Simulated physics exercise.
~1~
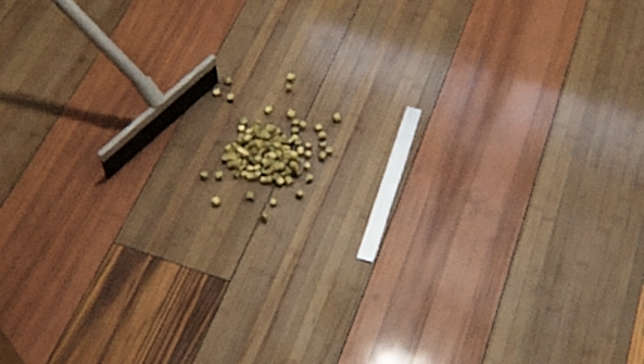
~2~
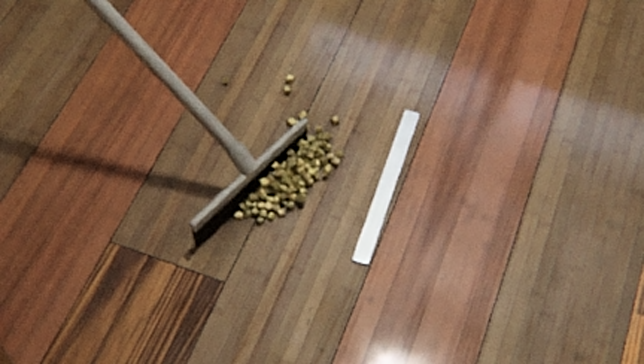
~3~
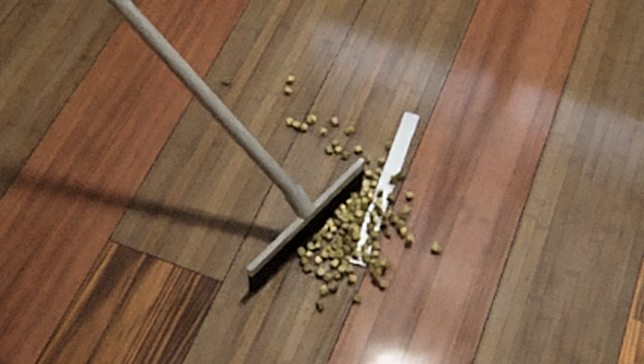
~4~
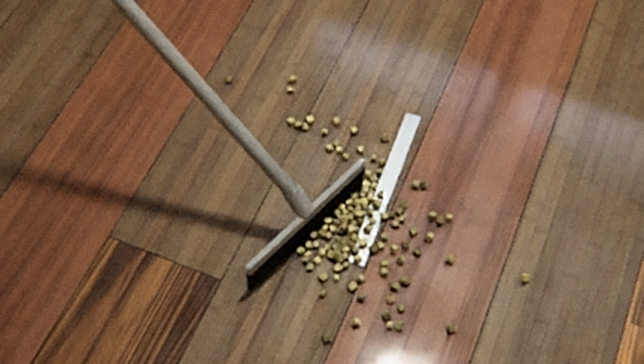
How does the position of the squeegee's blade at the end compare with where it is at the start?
The blade starts at the upper left, to the left of the pile of pieces. By the end it is farther right and lower, close to the left side of the white strip.
